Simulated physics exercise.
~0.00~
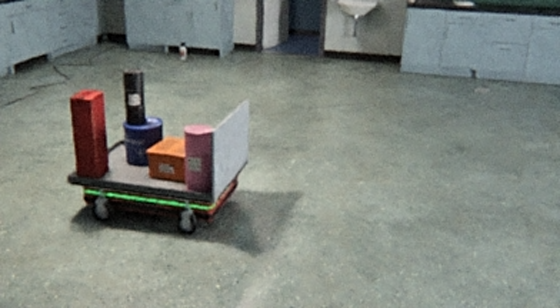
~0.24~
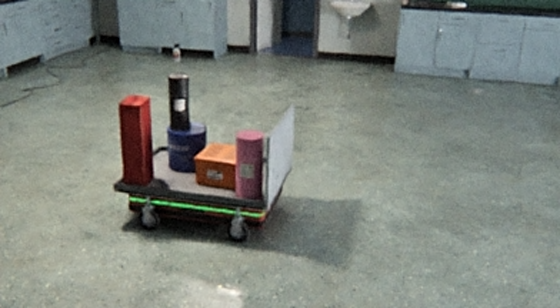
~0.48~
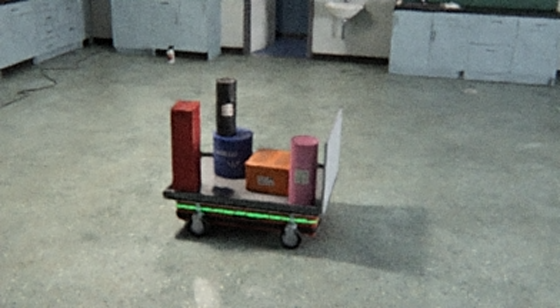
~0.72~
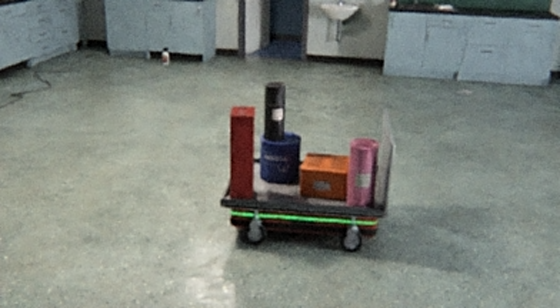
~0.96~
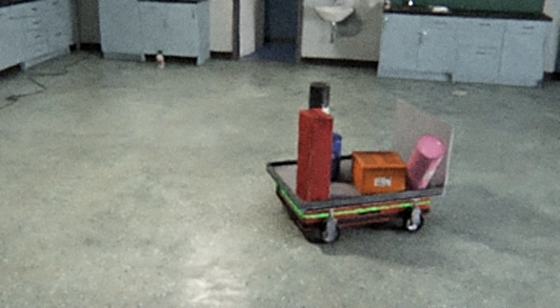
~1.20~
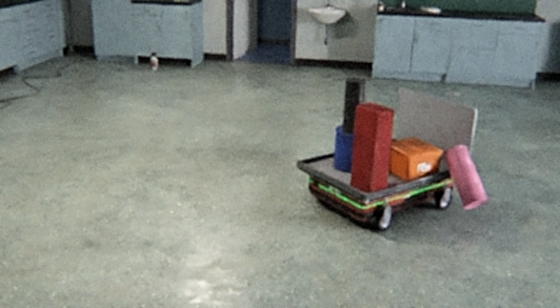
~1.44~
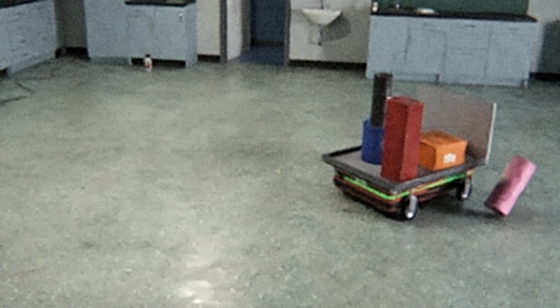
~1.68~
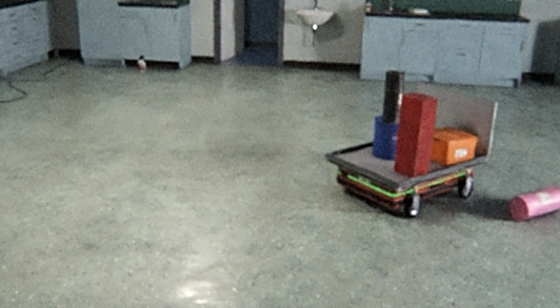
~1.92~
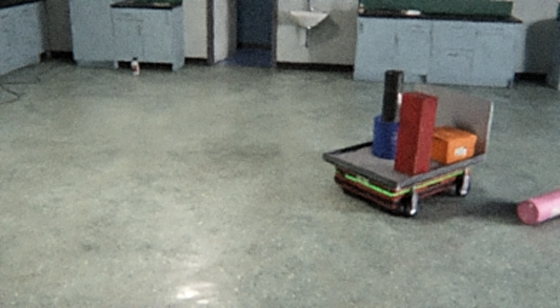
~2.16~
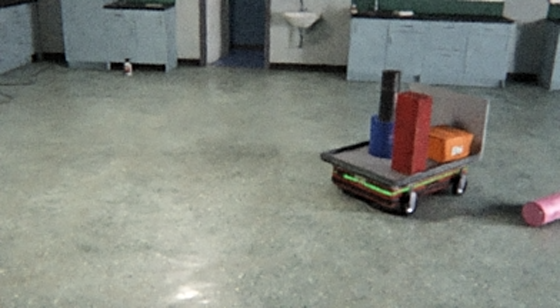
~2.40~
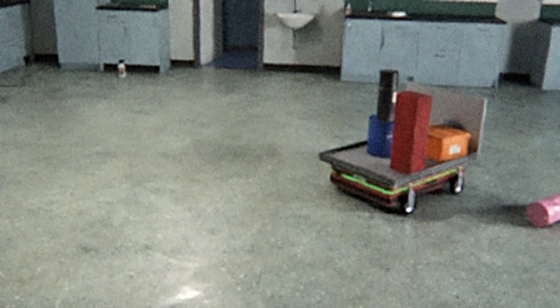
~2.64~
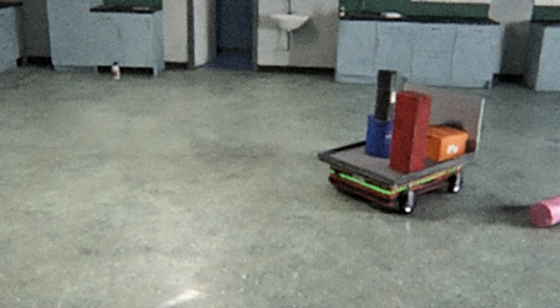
On the speckled floor of a room lined with pale cabinets, a low robot cart stands at the left, carrying a red box, a black canister, a blue pail, an orange tote and a pink canister. It rolls to the right with its load upright. As the cart swings round in a turn, the pink canister tilts, tips over the deck's edge and drops headfirst to the floor. The cart slows and stops at the right, while the pink canister settles on its side nearby. The red box, black canister, blue pail and orange tote remain aboard.
